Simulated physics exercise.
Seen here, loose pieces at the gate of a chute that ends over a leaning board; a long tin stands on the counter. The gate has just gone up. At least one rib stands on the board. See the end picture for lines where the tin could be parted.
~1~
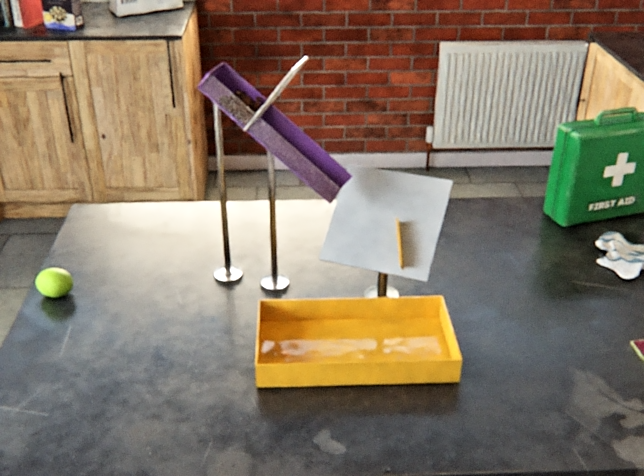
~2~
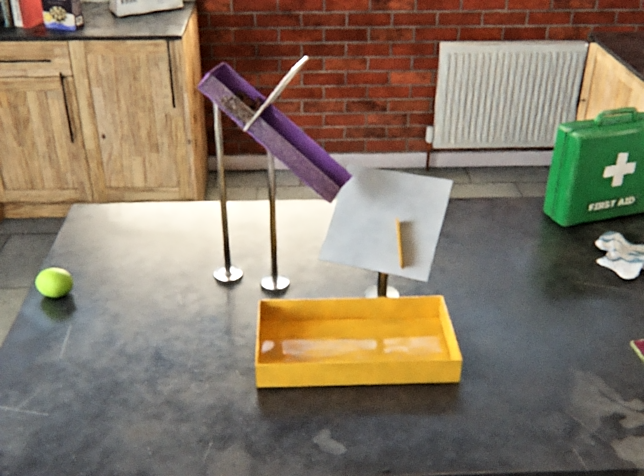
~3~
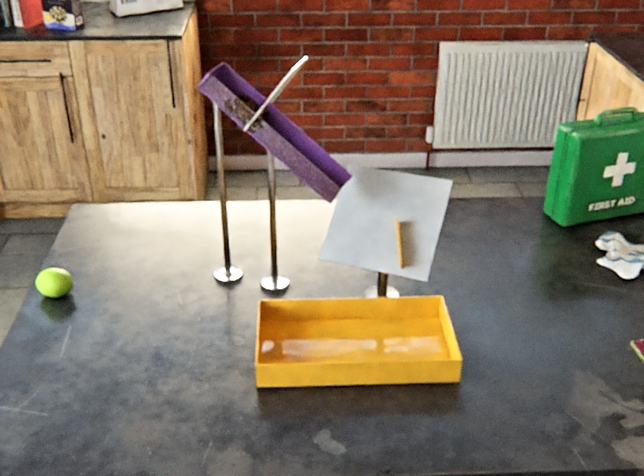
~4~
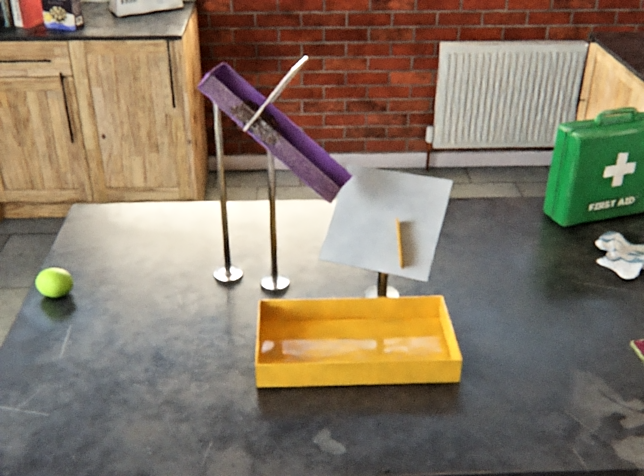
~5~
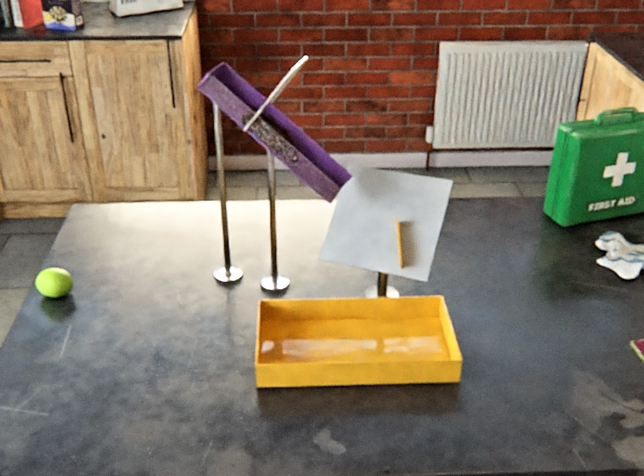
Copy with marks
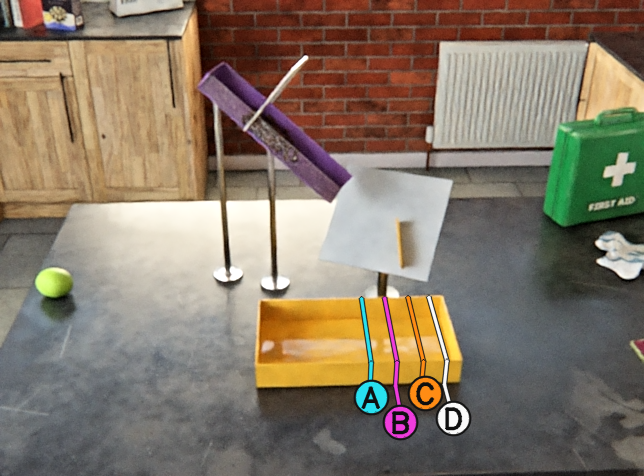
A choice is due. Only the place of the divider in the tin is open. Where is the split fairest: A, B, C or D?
It is B.
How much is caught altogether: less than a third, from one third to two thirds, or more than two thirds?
More than two thirds.
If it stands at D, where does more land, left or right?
Left.
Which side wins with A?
Right.
On the marked copy, line A crosses the front rim at (371, 362); line B crosses the front rim at (396, 361); line C crosses the front rim at (423, 360); line D crosses the front rim at (446, 360).
With A, of what is caught, about a tenth on the left of the divider, almost all on the right.
With B, of what is caught, roughly a third on the left of the divider, roughly two thirds on the right.
With C, of what is caught, almost all on the left of the divider, just a few on the right.
With D, of what is caught, every piece on the left of the divider, not one piece on the right.
